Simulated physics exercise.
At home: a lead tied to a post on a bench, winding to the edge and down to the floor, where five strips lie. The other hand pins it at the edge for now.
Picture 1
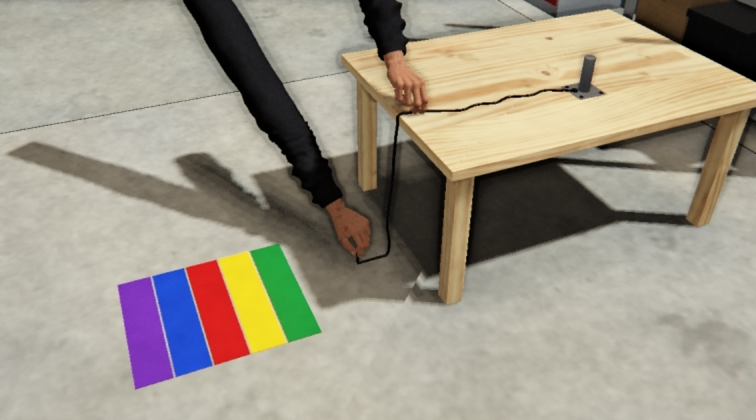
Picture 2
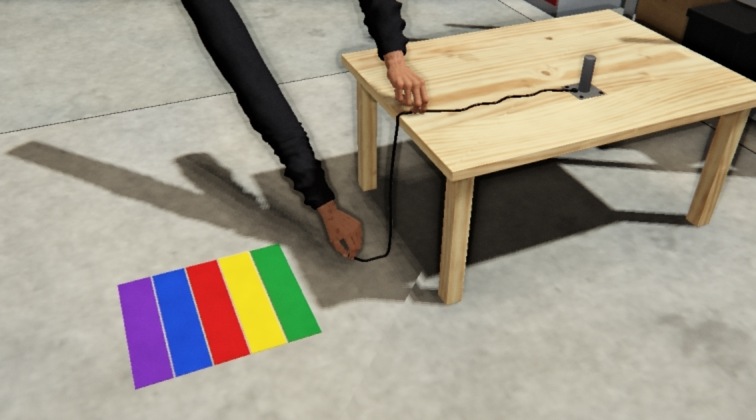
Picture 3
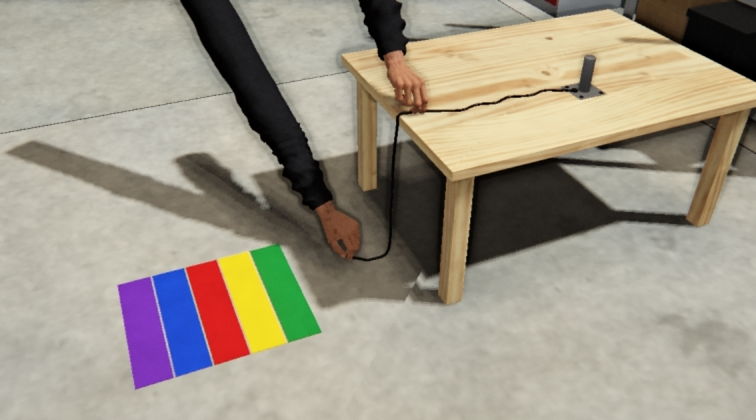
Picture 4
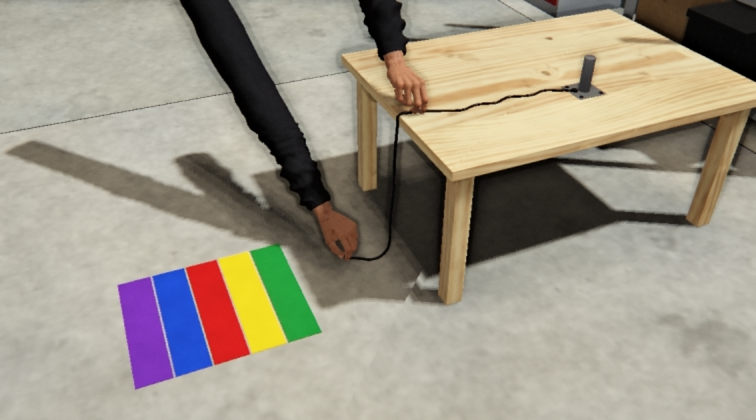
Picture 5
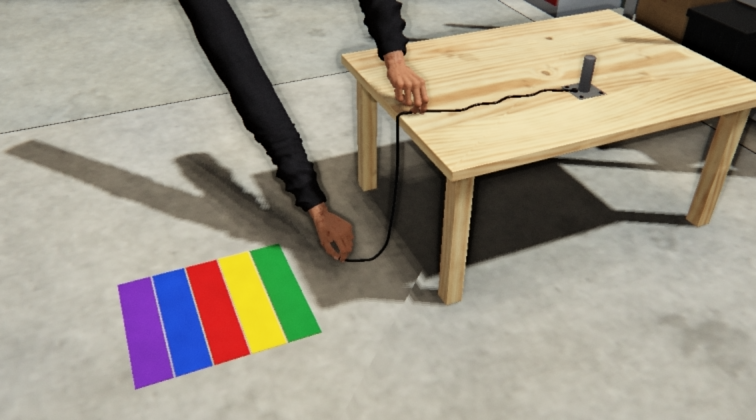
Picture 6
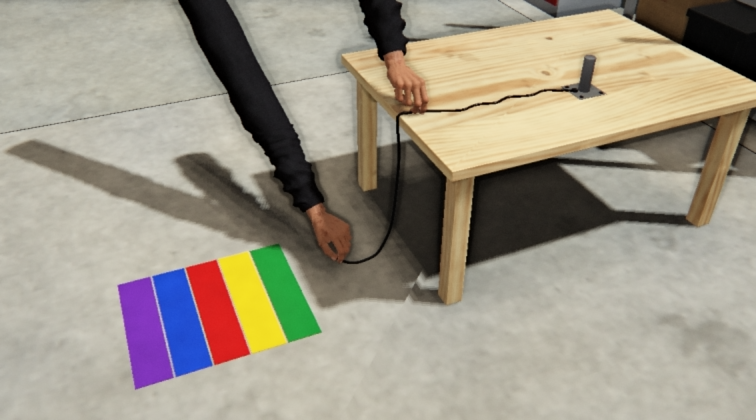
Beside a wooden table, one hand pins a black cord while the other inches left.
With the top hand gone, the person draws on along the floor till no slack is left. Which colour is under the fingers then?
The end stops over the yellow strip.
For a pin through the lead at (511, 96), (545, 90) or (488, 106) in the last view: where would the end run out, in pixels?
In that order: (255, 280), (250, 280) and (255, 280).
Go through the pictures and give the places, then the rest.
End (357, 253); green (297, 319); yellow (262, 329); red (226, 340); blue (189, 351); purple (150, 363), in the first picture.
End (349, 256); lead through (546, 90) (495, 103) (435, 111) (395, 143) (390, 198) (390, 246), in the second picture.
End (347, 256), in the third picture.
End (344, 257); lead through (546, 90) (495, 103) (435, 111) (396, 143) (393, 198) (389, 246), in the fourth picture.
End (340, 258), in the fifth picture.
End (337, 259); lead through (546, 90) (495, 103) (435, 111) (399, 143) (396, 197) (382, 246), in the sixth picture.
A little later, end near (319, 264); short of the strips.
Next, end near (275, 276); over green.
When it is tight, end near (249, 283); over yellow. It gets as far as the yellow strip.
